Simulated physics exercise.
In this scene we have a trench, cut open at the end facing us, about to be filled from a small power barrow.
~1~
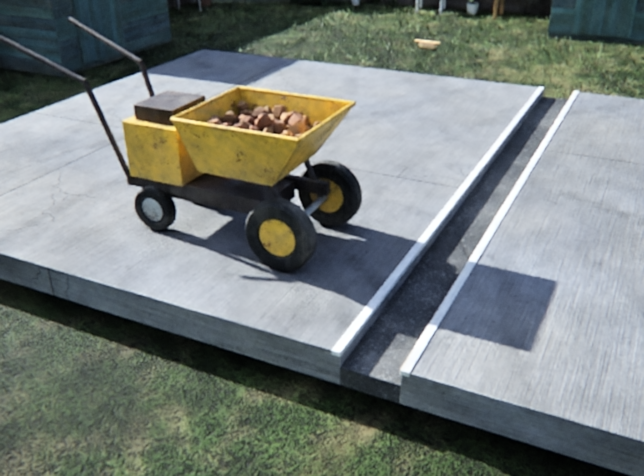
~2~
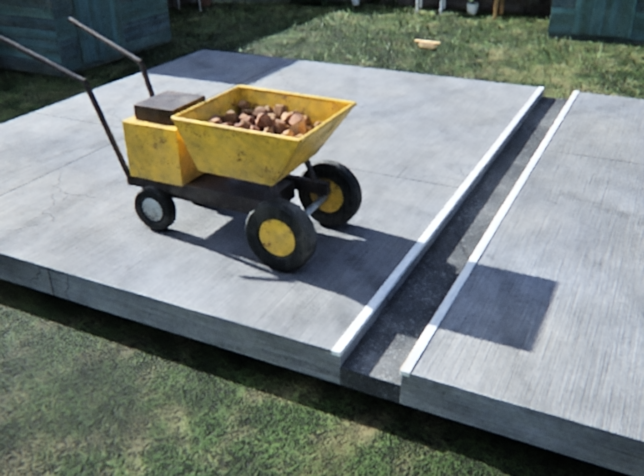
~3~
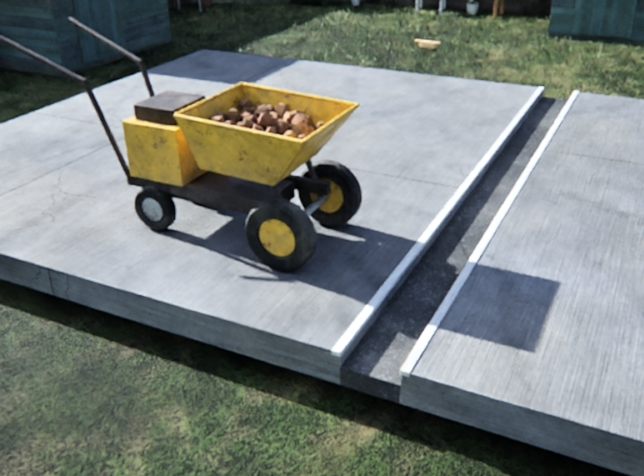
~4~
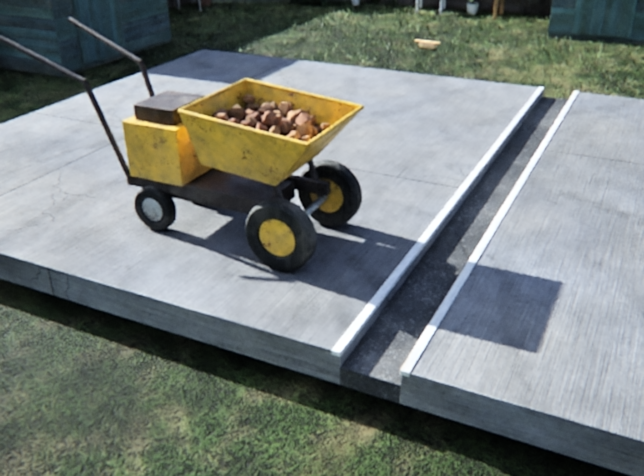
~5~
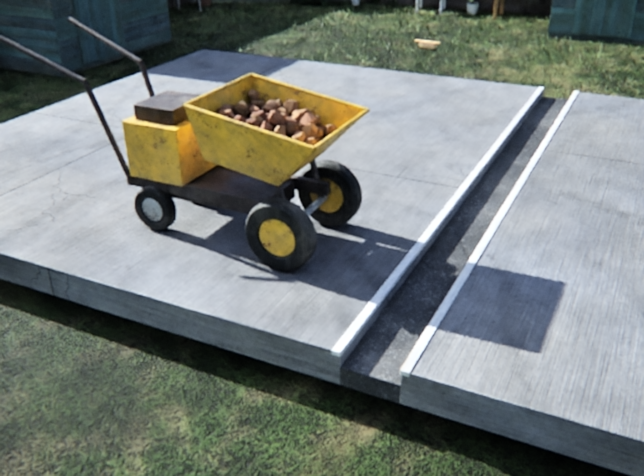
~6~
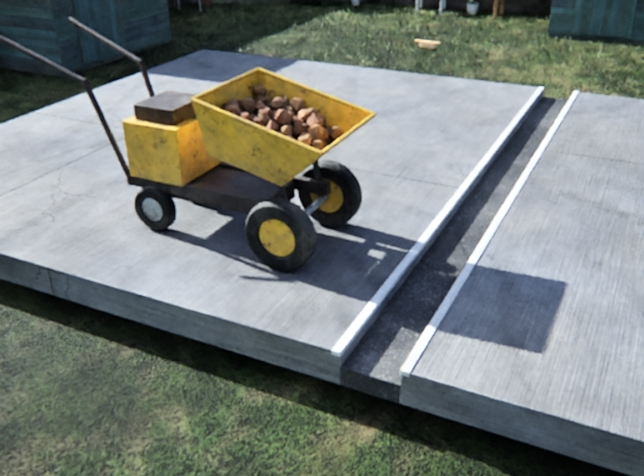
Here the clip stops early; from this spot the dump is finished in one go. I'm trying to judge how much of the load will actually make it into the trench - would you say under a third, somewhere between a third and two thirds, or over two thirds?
What ends in the trench is going to be above two-thirds of the load.
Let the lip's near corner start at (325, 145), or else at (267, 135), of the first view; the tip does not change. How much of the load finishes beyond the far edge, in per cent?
Roughly 40 per cent at the first spot and 0 per cent at the second.
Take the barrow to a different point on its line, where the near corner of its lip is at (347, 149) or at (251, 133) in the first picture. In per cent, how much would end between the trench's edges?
The first gives close to 30 per cent and the second 40 per cent.
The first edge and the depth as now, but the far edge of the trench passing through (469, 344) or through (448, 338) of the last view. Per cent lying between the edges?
Lab note: Case 1 around 100 %, case 2 90 %.
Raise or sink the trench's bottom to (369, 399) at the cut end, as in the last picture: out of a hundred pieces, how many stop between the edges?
I'd put it at about 100 in a hundred.
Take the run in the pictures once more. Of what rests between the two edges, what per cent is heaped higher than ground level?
I'd estimate around 55 %.
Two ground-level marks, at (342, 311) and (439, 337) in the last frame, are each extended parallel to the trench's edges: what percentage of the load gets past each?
First roughly 100 percent, then 10 percent.
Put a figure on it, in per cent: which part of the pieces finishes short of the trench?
Near 10 in every hundred.
Shortly afterwards, skip tipped well over; the whole lot in the skip.
Next, skip tipped steeply; all but a few in the skip; only a few in or heaped over the trench; only a few falling.
Some moments later, skip tipped right over; near a quarter in the skip; near two thirds in or heaped over the trench; a little beyond it.
In the end, skip tipped right over; a little short of the trench; the bulk in or heaped over the trench; a little beyond it.
